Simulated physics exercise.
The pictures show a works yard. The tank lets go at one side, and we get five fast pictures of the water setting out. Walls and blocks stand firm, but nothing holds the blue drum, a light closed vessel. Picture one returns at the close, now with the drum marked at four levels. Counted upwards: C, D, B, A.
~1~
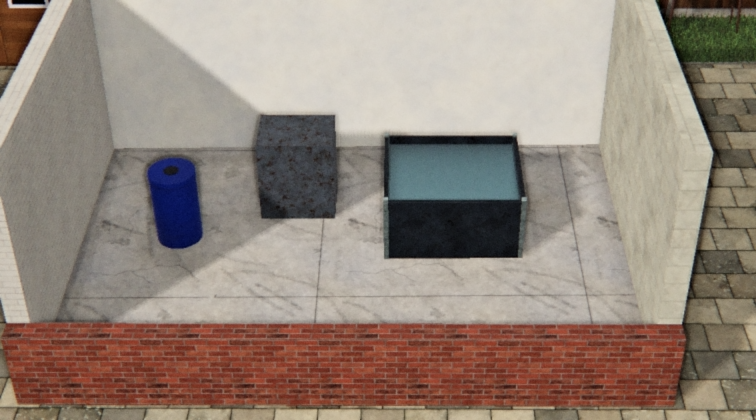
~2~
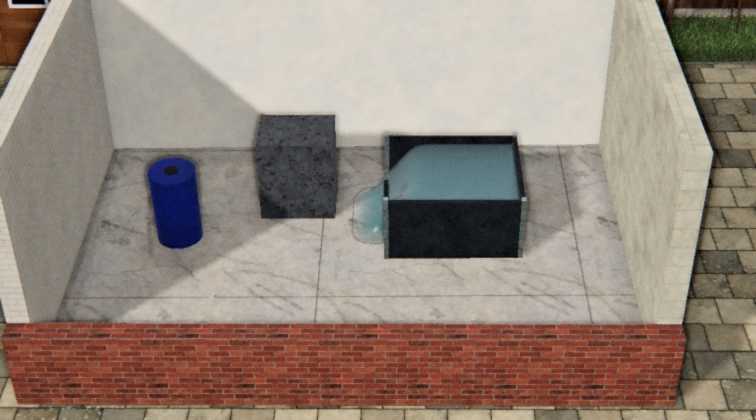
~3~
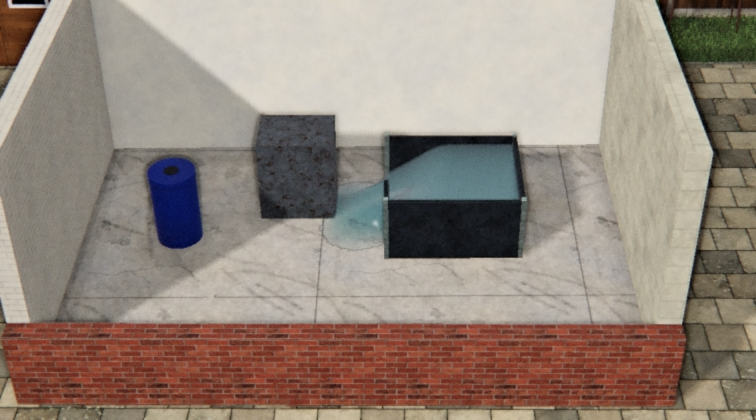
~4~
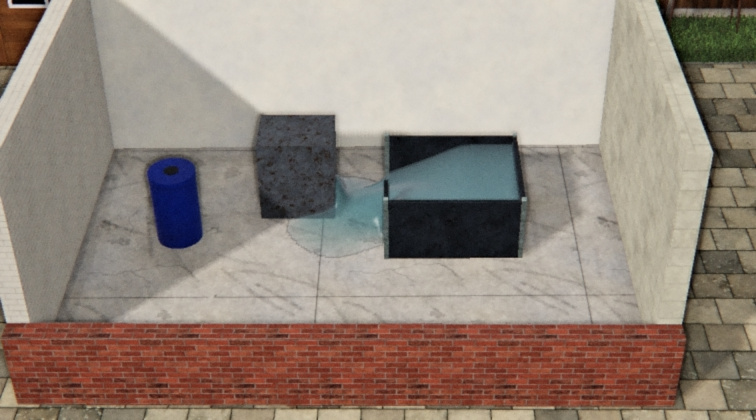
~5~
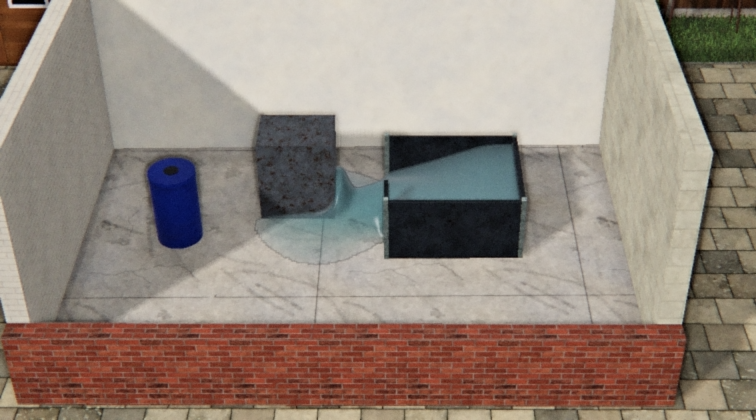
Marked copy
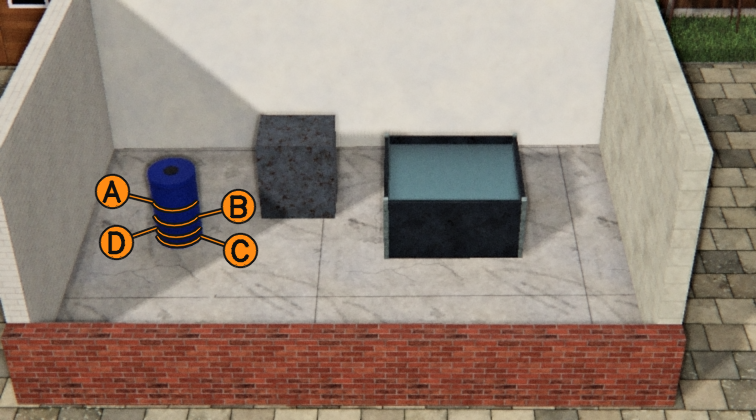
At the start, a blue drum, a dark speckled block and a black tank full of bluish water stand in a walled yard. Water pours out of the tank's left side onto the pale floor, and the level inside drops on that side. The puddle then spreads leftward, reaching the block and fanning around its front.
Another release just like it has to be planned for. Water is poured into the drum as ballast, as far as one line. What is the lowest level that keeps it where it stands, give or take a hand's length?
Mark D.
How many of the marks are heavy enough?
Three.
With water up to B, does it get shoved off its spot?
No, not at all.
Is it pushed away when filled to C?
Yes.
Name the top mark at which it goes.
C it is.
In orange, A at (172, 210); B at (174, 225); C at (177, 245); D at (175, 237); from the bottom up C, D, B, A.
If A is chosen, it does not move.
If B is chosen, it does not move.
If C is chosen, it is pushed about twice its own width away.
If D is chosen, it does not move.
